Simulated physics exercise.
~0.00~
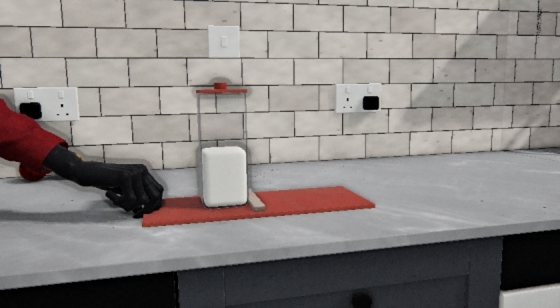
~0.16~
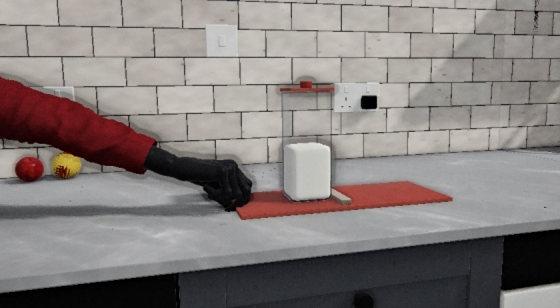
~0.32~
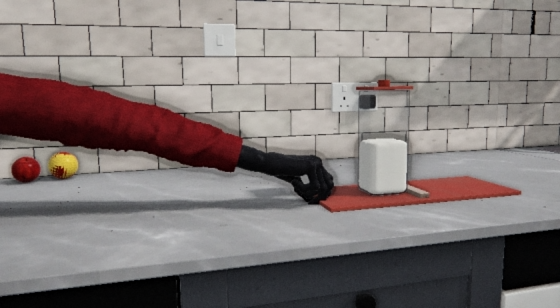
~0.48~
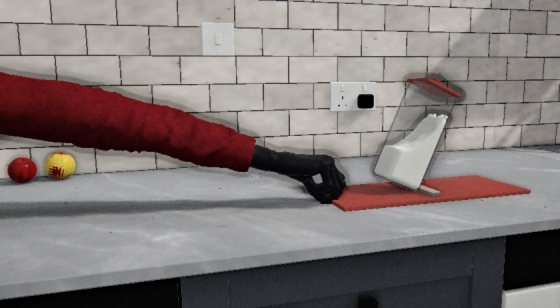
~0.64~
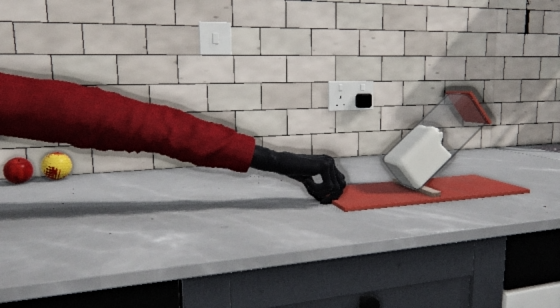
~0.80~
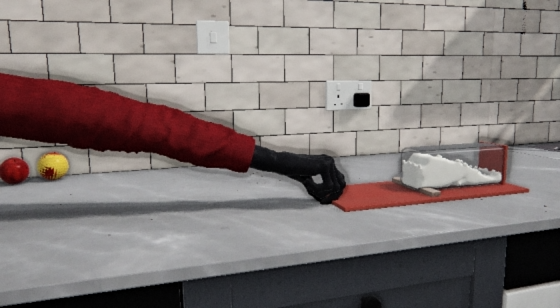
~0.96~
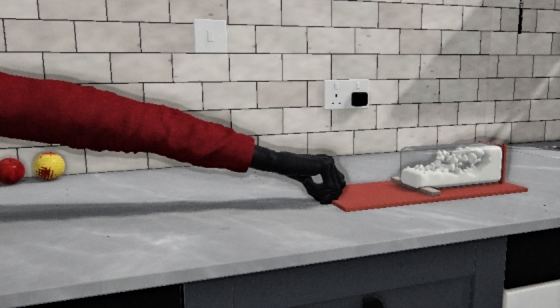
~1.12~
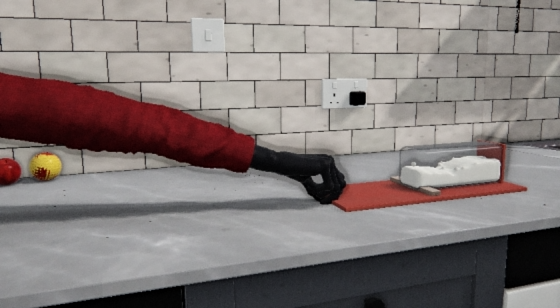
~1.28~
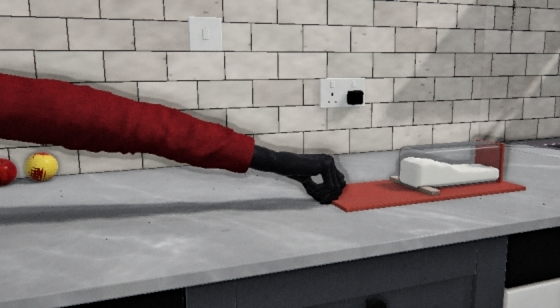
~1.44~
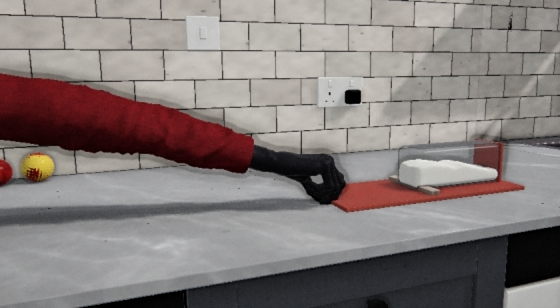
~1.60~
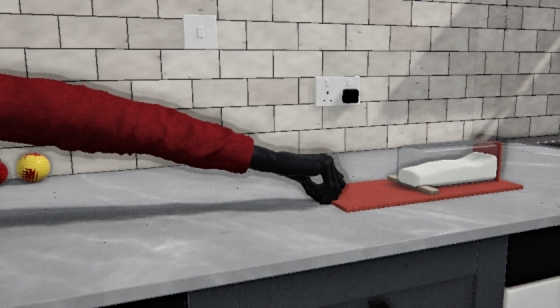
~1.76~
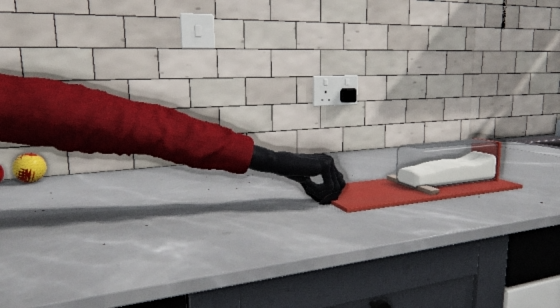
At the start, a black-gloved hand in a red sleeve rests at the left end of a red board on a grey kitchen counter, where a clear, red-capped canister stands about half full of milk. The hand slides the board to the right, carrying the upright canister along. As the board stops, the canister tips to the right over its base, the milk tilting inside. It topples onto its side and the milk sloshes along its length. The milk then settles, and the closed canister lies still on the board, its cap to the right, the hand still beside it.
